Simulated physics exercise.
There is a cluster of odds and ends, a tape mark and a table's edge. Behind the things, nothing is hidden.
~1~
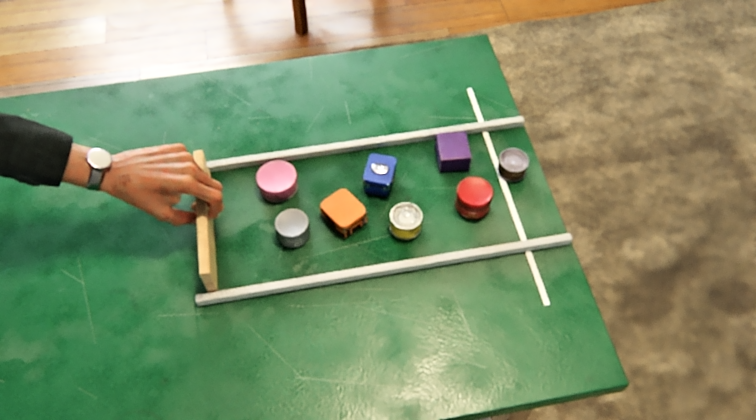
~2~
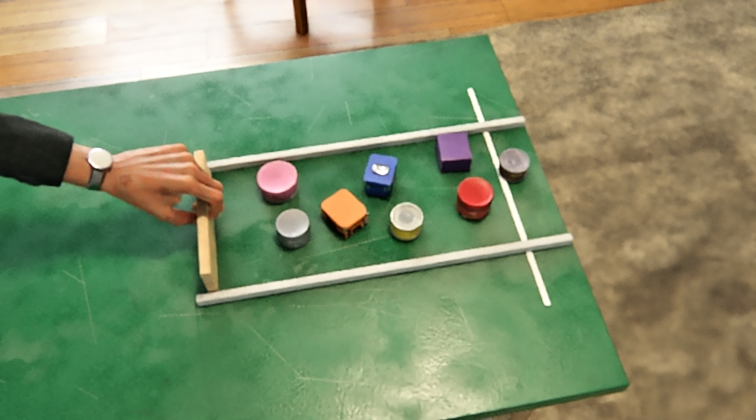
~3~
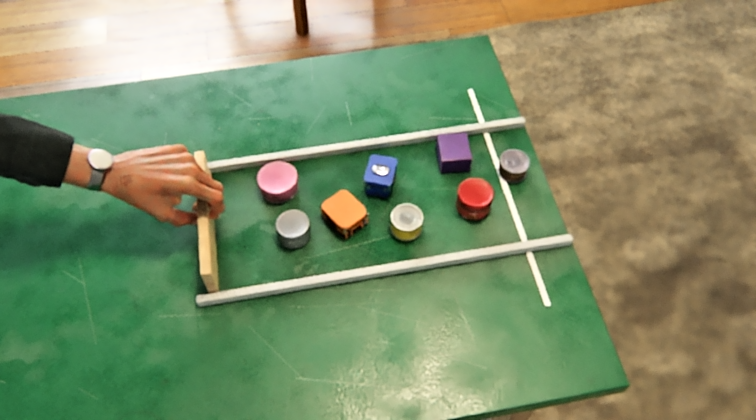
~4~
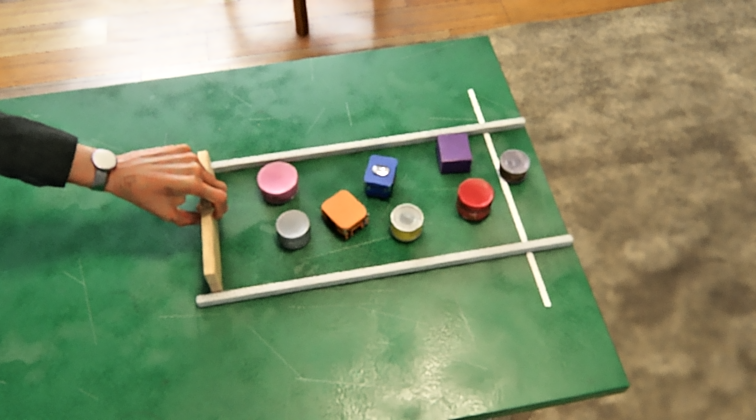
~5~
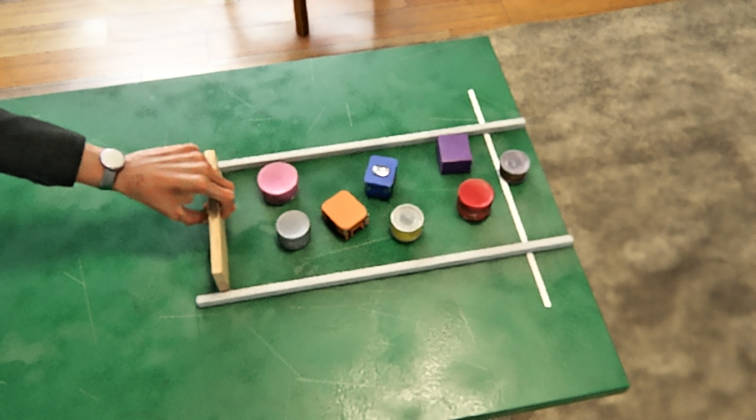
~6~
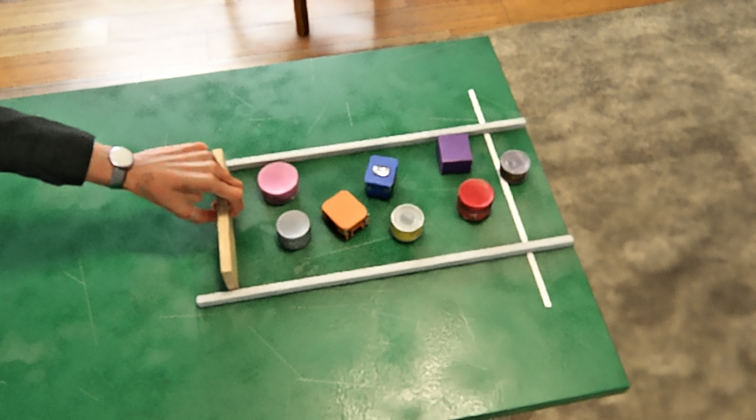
A hand held a wooden board upright at the left of some small tubs and blocks on a green table, then slid it slightly right between two white rails, while the other things stayed still.
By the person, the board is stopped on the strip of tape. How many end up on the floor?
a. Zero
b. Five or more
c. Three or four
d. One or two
c.
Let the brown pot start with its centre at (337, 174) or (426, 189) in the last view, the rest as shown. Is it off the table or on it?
Brown pot: Plunges; plunges.
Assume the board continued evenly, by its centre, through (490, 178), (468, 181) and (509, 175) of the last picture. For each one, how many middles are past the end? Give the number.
Middles past end - pos 1: 2, pos 2: 0, pos 3: 4.
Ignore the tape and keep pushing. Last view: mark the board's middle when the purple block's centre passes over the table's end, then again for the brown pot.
(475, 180) and (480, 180), more or less.
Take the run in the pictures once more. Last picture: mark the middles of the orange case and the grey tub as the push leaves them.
Orange case: About (527, 175); grey tub: About (529, 200).
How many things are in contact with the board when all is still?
Counting them up gives 3.
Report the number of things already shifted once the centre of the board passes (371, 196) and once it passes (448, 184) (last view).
That gives 5 for the first and 8 for the second.
A little later, none off yet; brown pot at rest near (514, 167); red tub at rest near (475, 200); purple block at rest near (454, 154).
Next, none off yet; brown pot at rest near (514, 167); red tub at rest near (475, 200); purple block moving near (459, 153).
Later still, none off yet; brown pot shifted a little near (527, 170); red tub shifted about its own width near (517, 196); purple block shifted well along near (523, 139).
When it is over, the number that fall off is three or four; down, blue case, purple block, red tub and brown pot.
